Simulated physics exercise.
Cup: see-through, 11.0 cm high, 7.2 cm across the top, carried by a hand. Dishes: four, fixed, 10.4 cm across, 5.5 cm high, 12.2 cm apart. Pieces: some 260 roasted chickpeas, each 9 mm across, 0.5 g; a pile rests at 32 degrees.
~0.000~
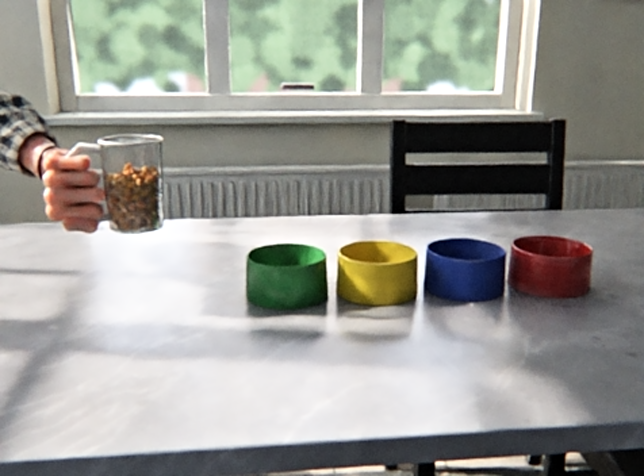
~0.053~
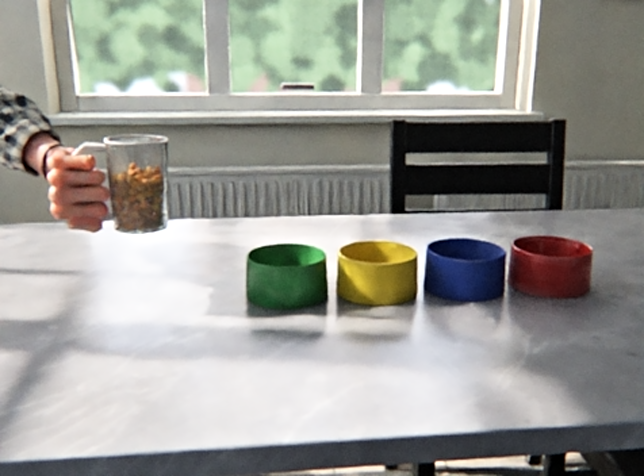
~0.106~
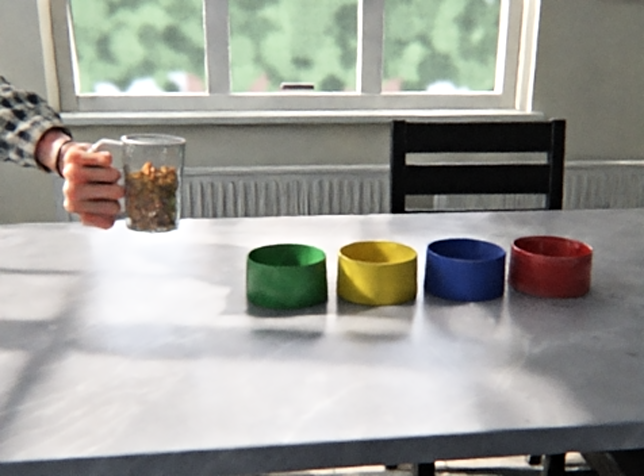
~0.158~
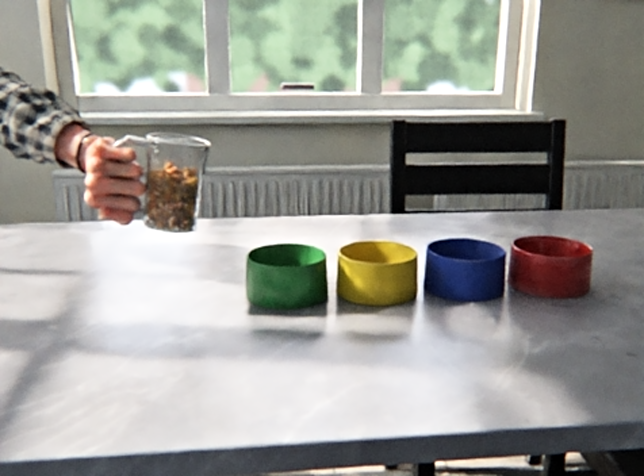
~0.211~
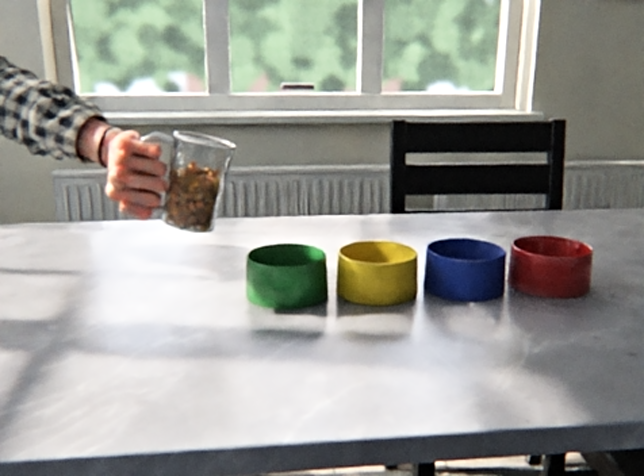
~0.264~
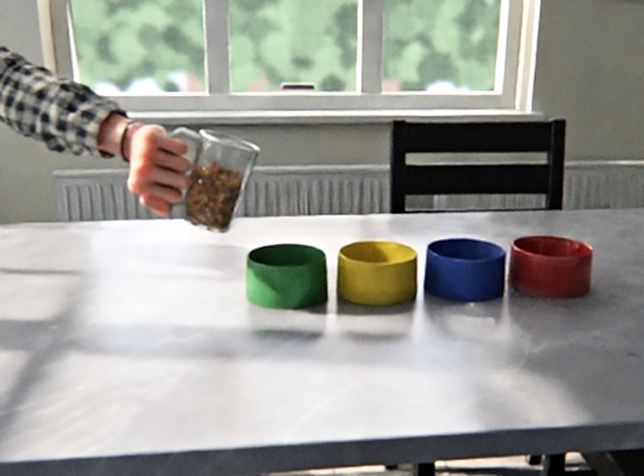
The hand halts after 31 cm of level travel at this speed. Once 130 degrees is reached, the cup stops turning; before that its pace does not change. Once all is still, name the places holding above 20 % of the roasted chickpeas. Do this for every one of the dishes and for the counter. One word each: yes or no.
Red: No; blue: No; green: No; yellow: Yes; counter: Yes.
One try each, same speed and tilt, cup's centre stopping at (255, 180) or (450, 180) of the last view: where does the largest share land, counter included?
The biggest share goes to green first, then to blue.
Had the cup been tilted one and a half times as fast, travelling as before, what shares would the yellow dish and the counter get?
In that case I'd put yellow at 40 and the counter at 40.
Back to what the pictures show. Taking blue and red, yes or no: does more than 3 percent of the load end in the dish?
As for blue, correct, and as for red, not so.
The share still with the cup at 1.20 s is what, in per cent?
About 100 percent of the load.
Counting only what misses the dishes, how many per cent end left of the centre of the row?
I'd estimate close to 40 in a hundred.
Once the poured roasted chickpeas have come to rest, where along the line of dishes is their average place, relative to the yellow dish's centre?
Some 5 cm in the +x direction.
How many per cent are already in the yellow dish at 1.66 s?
About 45 per cent by then.
Then, at 0.83 s, tilt 72 degrees; cup holds 100 %.
Then, at 1.20 s, tilt 107 degrees; cup holds 100 %.
Then, at 1.66 s, tilt 130 degrees; cup holds 0 %, blue 10 %, yellow 45 %.
In the end, at 2.4 s, red 0 %, blue 10 %, green 0 %, yellow 45 %, counter 45 %.
